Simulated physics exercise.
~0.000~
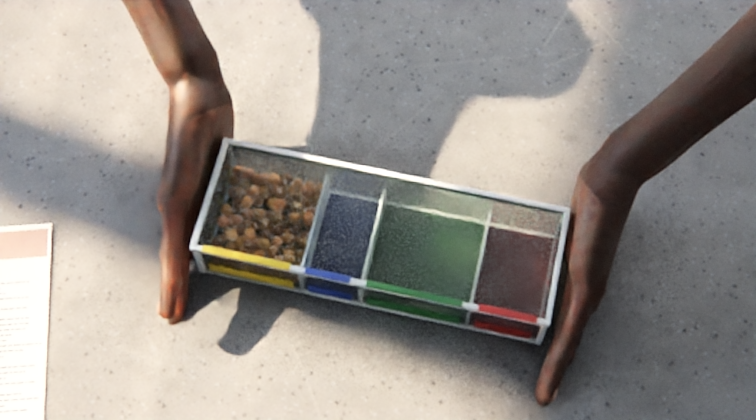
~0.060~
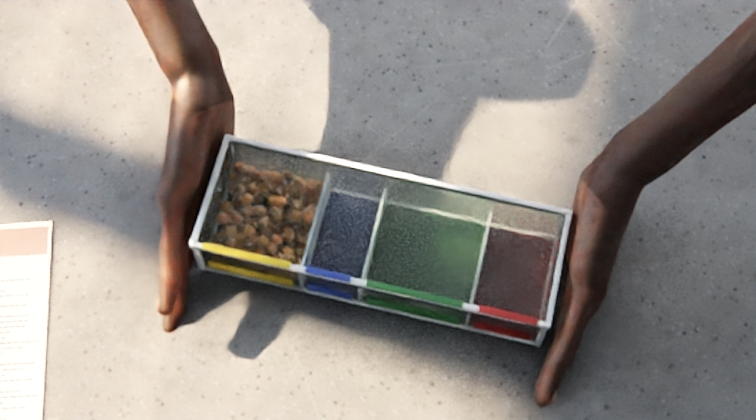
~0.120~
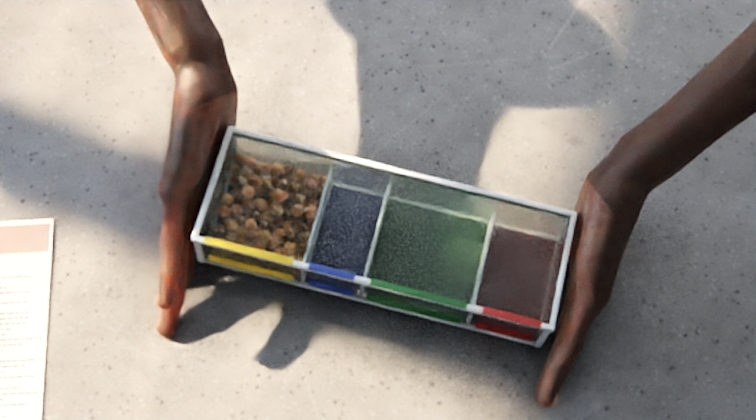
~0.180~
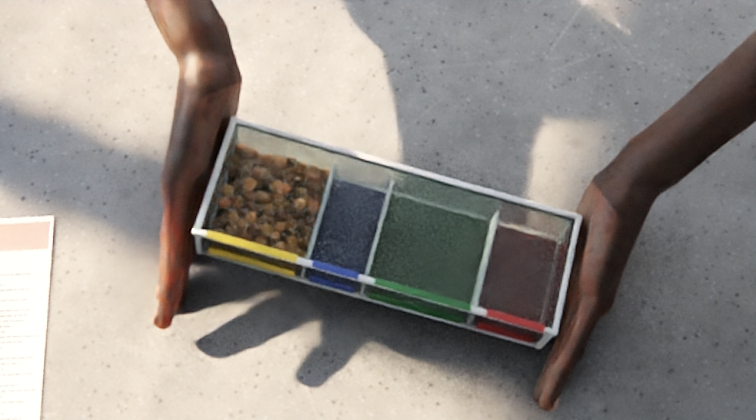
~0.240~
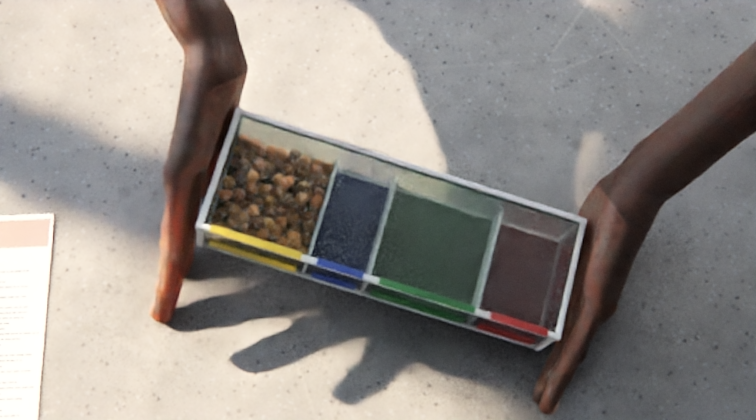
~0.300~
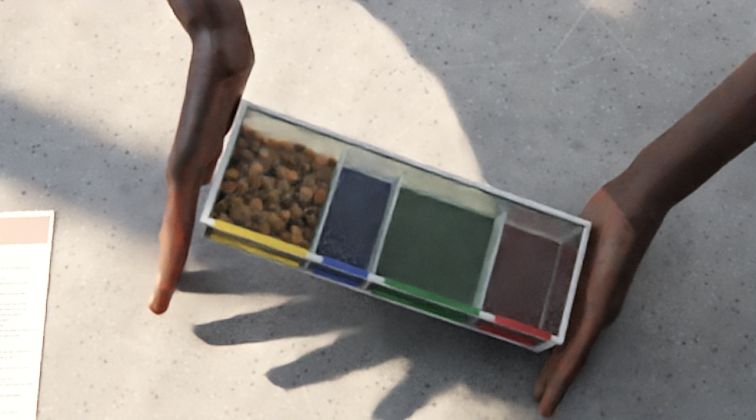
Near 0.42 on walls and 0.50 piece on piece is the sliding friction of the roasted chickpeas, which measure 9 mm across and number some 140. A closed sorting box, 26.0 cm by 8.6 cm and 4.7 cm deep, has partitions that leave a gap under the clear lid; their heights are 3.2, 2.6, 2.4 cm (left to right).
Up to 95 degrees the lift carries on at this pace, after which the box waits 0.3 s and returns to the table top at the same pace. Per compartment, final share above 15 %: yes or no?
Red yes; blue no; green no; yellow yes.
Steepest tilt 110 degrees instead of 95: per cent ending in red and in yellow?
The red compartment would hold 35 per cent, the yellow one 60 per cent.
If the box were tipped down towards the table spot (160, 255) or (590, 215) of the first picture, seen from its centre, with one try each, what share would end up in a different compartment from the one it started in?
About 0 and 30 per cent.
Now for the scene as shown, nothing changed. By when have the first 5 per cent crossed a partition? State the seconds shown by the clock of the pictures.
Note: T close to 1.40 s.
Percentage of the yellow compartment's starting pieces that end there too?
70 %.
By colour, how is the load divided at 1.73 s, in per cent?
Shares - red: 15; blue: 0; green: 10; yellow: 75.
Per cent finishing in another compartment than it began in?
My estimate is some 35 per cent.
Then, at 1.73 s, tilt 95 degrees; red 15 %, green 10 %, yellow 75 %.
After 2.68 s, tilt 48 degrees; red 25 %, blue 5 %, yellow 65 %.
Then, at 3.62 s, tilt 0 degrees; red 25 %, blue 10 %, yellow 65 %.
By 3.9 s all is still; red 25 %, blue 10 %, green 0 %, yellow 65 %.
